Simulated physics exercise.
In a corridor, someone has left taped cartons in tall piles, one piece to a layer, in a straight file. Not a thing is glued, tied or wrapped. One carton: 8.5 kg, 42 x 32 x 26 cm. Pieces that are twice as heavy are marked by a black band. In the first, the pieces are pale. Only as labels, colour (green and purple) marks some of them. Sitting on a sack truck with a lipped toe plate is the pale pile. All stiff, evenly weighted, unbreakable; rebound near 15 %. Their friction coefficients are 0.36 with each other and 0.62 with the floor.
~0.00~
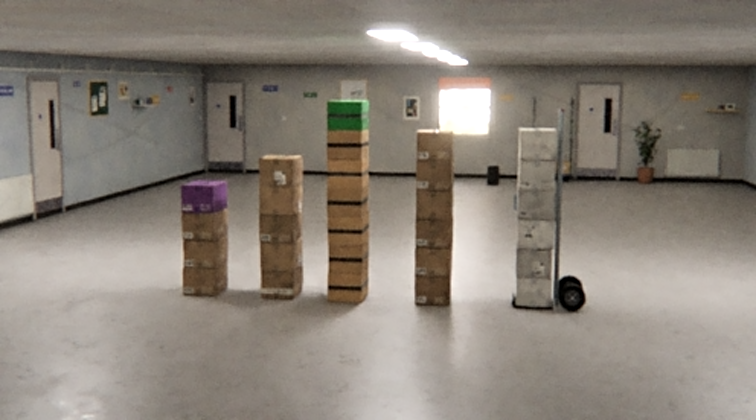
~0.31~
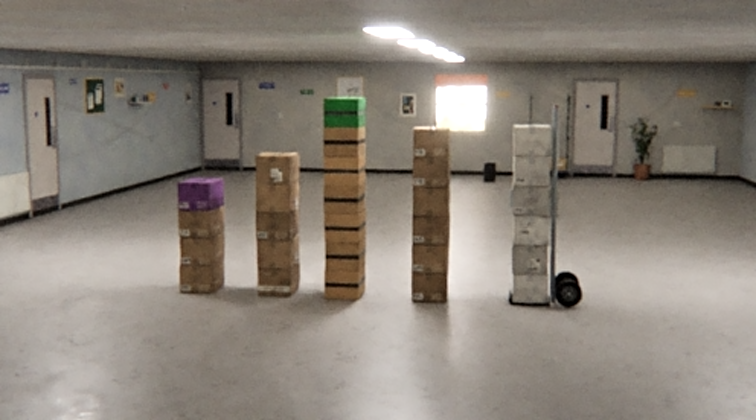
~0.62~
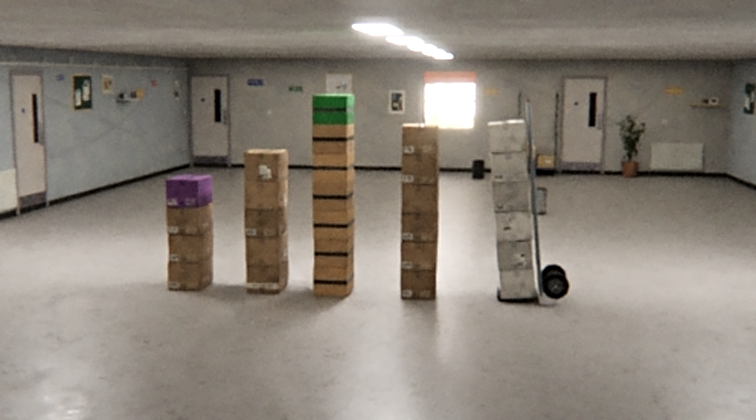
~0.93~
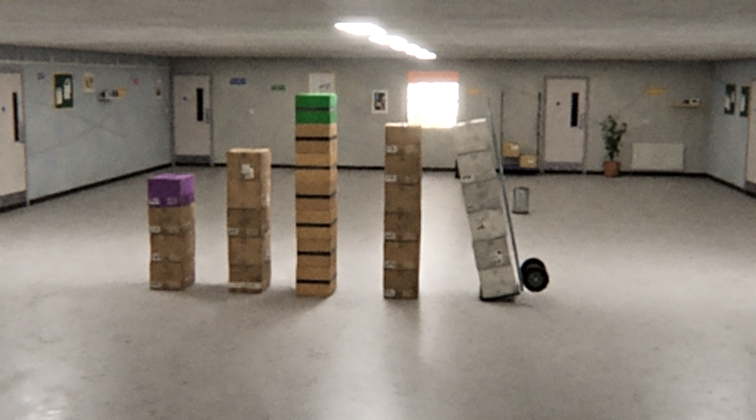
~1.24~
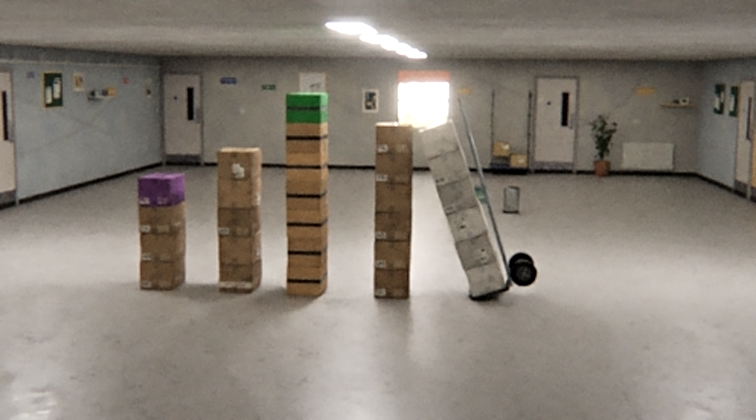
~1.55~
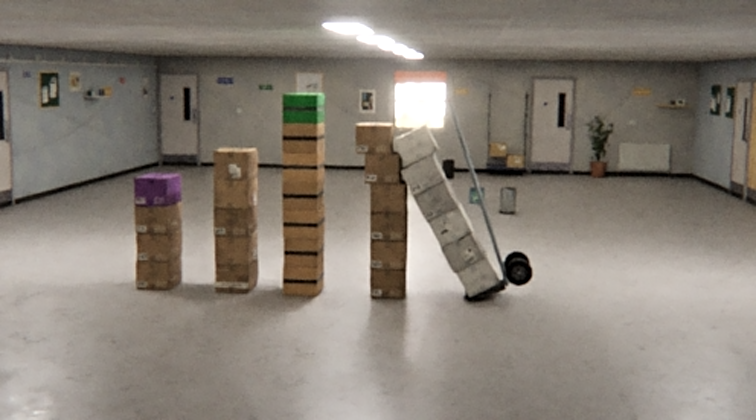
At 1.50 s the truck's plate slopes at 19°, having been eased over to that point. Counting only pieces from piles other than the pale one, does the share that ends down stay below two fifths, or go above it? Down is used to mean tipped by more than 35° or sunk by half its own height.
It goes above two fifths.
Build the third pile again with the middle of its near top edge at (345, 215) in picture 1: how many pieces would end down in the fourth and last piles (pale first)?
Down by pile: Fourth 5, last 3.
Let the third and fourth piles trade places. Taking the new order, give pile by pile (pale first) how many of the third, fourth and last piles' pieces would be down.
Pile by pile, you'd see third at 4, fourth at 7 and last at 4 down.
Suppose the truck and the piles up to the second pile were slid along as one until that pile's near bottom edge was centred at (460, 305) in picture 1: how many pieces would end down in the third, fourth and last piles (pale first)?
Pile by pile, you'd see third at 7, fourth at 4 and last at 4 down.
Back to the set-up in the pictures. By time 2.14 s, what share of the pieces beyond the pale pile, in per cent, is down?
0 percent by then.
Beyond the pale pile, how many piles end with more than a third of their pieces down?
That would be 4 of them.
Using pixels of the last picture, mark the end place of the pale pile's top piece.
The top piece finishes near (317, 210).
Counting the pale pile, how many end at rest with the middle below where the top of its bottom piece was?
Count: 2.
After 2.14 s, 6 of the pale pile down; none of the 22 other cartons down, 7 disturbed.
After 3.08 s, 6 of the pale pile down; 6 of the 22 other cartons down; green carton 19° from how it stood.
After 3.64 s, 6 of the pale pile down; 17 of the 22 other cartons down; green carton 20° from how it stood, 48 cm lower; purple carton 15° from how it stood.
After 4.26 s, 6 of the pale pile down; 21 of the 22 other cartons down; purple carton upside down; green carton on its side.
In the end (5.9 s), 6 of the pale pile down; 21 of the 22 other cartons down; purple carton upside down; green carton 1.58 m lower. That is 95 per cent.
